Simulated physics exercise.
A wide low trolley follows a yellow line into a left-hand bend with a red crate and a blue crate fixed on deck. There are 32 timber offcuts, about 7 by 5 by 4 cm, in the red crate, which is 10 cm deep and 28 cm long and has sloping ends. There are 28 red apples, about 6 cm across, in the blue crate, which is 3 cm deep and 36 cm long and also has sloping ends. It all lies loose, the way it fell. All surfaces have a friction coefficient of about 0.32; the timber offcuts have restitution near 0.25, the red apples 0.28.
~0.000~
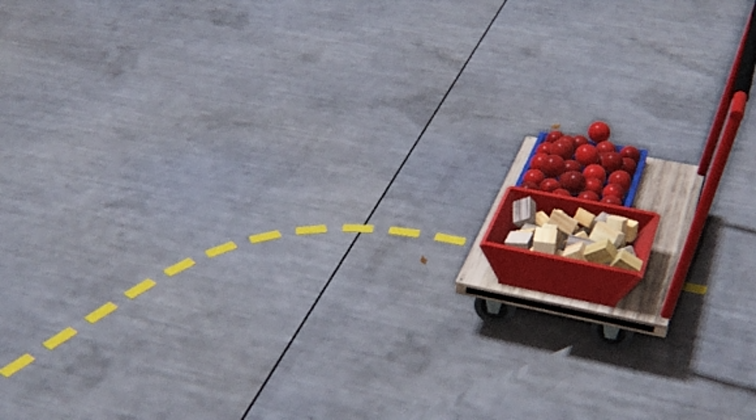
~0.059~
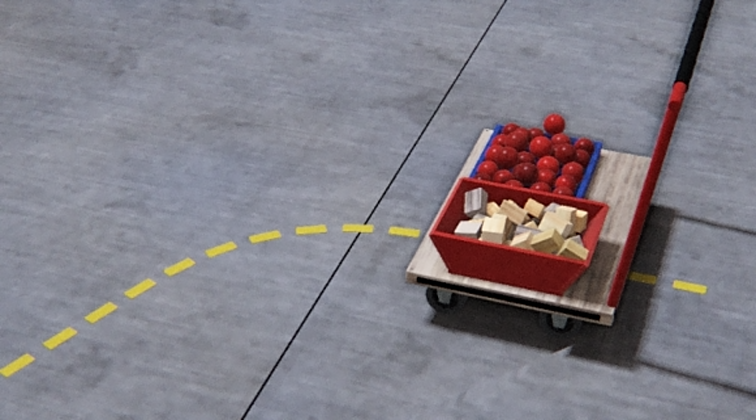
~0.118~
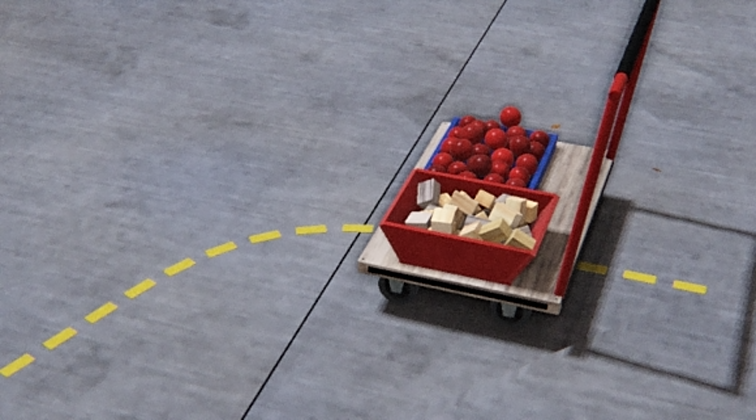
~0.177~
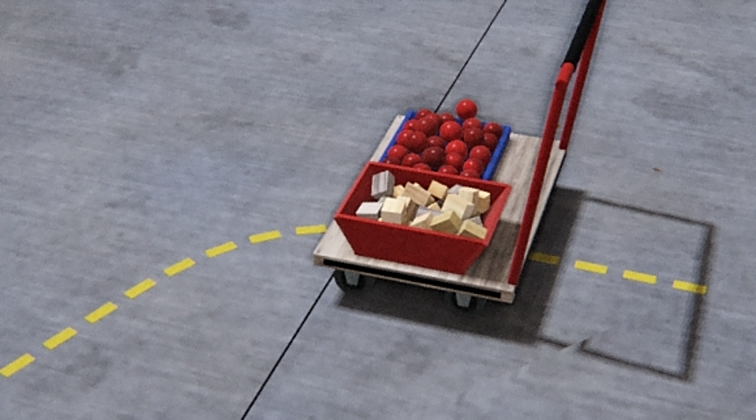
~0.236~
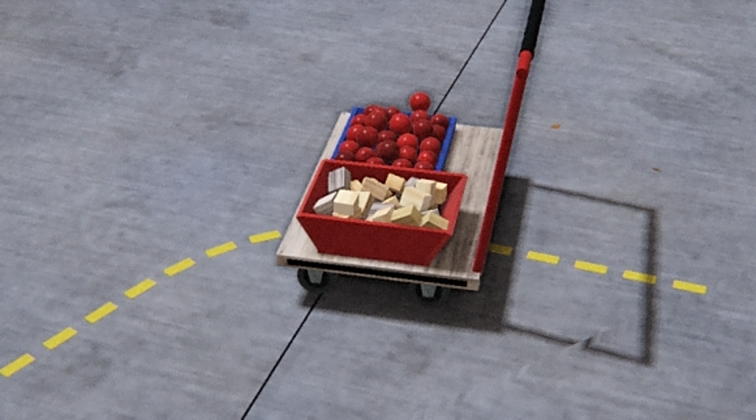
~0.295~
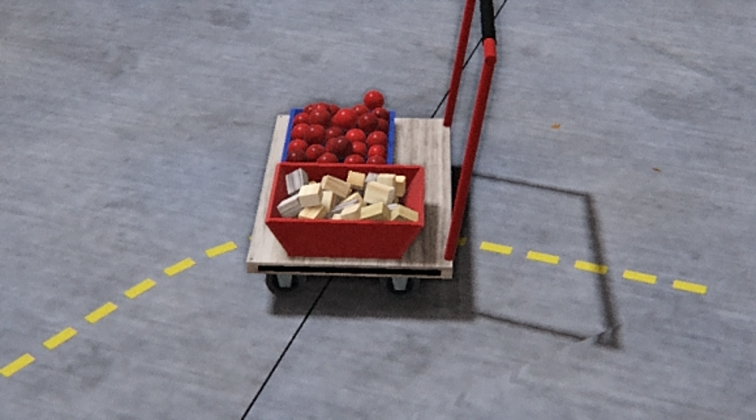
A flat trolley carrying a red crate of wood pieces and a blue crate of round red objects rolling left, then turning slightly.
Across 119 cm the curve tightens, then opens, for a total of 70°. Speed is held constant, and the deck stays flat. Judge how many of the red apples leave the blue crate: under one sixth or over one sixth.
The spillage surpasses a sixth of the load.
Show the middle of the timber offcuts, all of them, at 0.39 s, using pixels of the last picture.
Centre approx. at (295, 211).
After 0.39 s, red crate 32 in, 0 out and blue crate 27 in, 1 out.
After 0.49 s, red crate 32 in, 0 out and blue crate 24 in, 4 out.
After 0.65 s, red crate 32 in, 0 out and blue crate 20 in, 8 out.
When it is over (at 1.10 s), red crate 32 in, 0 out and blue crate 16 in, 12 out. Asked share, 12 of 28, 43 per cent.
